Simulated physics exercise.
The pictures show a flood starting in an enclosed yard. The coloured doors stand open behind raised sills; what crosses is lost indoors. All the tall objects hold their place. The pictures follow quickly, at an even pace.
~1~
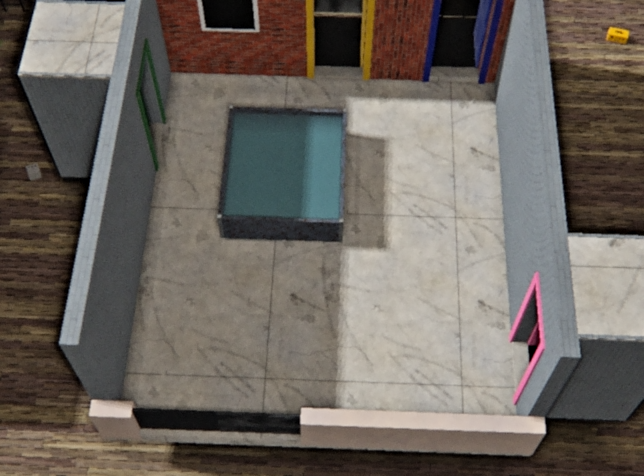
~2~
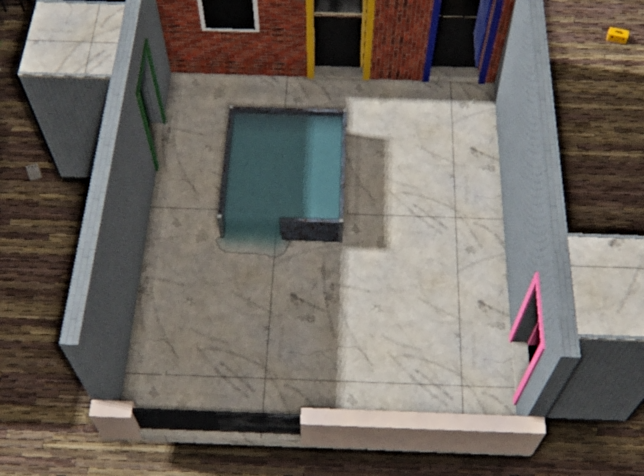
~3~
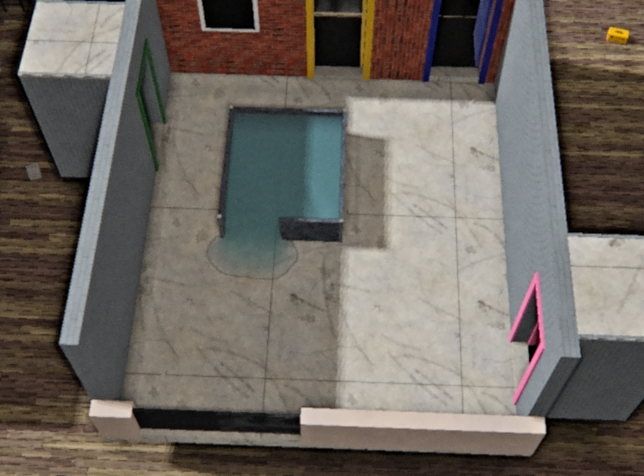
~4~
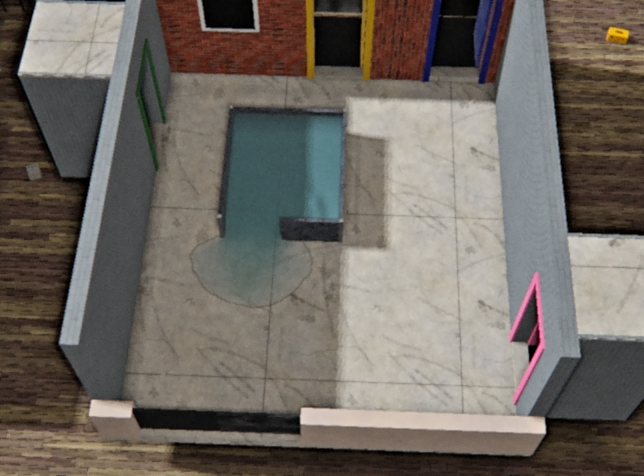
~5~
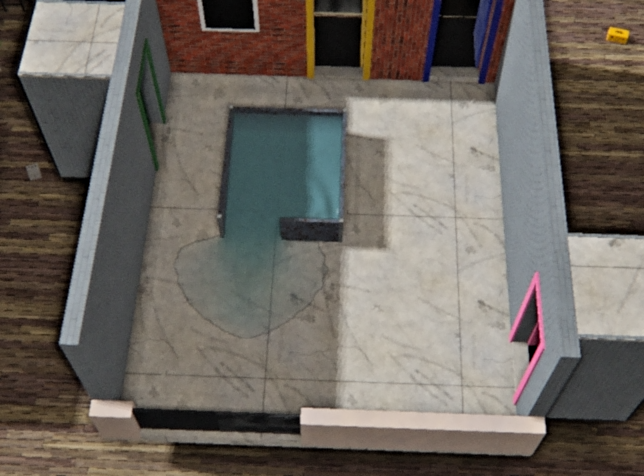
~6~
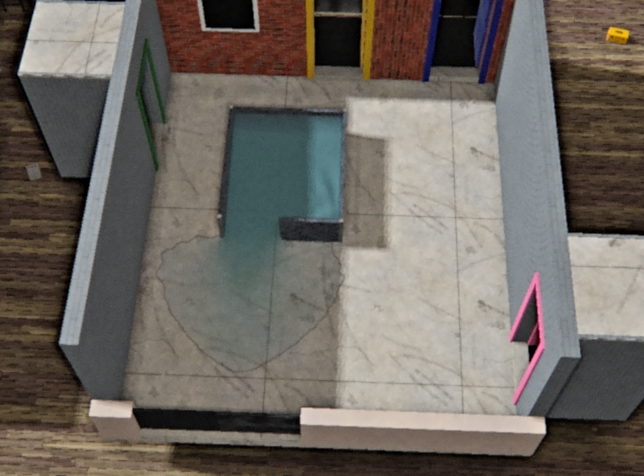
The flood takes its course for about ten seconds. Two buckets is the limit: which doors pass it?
One by one: The blue door stays under that; the yellow door stays under that; the pink door takes more than that; the green door stays under that.
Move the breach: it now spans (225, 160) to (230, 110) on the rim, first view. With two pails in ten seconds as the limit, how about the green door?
Then: Green lets more in.
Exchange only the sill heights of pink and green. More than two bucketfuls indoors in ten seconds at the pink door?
My reading: The pink one lets more in.
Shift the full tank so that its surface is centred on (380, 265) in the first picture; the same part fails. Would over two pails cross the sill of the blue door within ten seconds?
One by one: Blue keeps below it.
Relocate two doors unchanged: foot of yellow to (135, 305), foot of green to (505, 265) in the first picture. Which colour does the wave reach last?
I say the blue door.
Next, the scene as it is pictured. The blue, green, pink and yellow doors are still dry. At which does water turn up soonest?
The one in pink.
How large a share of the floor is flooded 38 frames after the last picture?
Close to 60 %.
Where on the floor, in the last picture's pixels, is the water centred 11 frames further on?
Near (263, 251).
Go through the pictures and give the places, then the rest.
In the first picture, still water in the tank at (284, 165).
In the second picture, the front is at (284, 245), out from the gap at (253, 231).
In the third picture, the front is at (275, 274), out from the gap at (253, 231).
In the fourth picture, water pours out at (253, 232) and has run to (254, 303).
In the fifth picture, water pours out at (253, 232) and has run to (232, 329).
In the sixth picture, the front is at (233, 365), out from the gap at (253, 231).
A moment on, water covers 25 % of the floor; the blue door not reached, the yellow door not reached, the pink door not reached, the green door not reached.
Next, water covers 30 % of the floor; the blue door not reached, the yellow door not reached, the pink door not reached, the green door not reached.
Then, water covers 35 % of the floor; the blue door not reached, the yellow door not reached, the pink door not reached, the green door not reached.
Later, water covers 60 % of the floor; the blue door not reached, the yellow door not reached, the pink door over two buckets in, the green door wet at the sill, nothing in.
In the end, water covers 95 % of the floor; the blue door wet at the sill, nothing in, the yellow door wet at the sill, nothing in, the pink door far over two buckets in, the green door wet at the sill, nothing in.
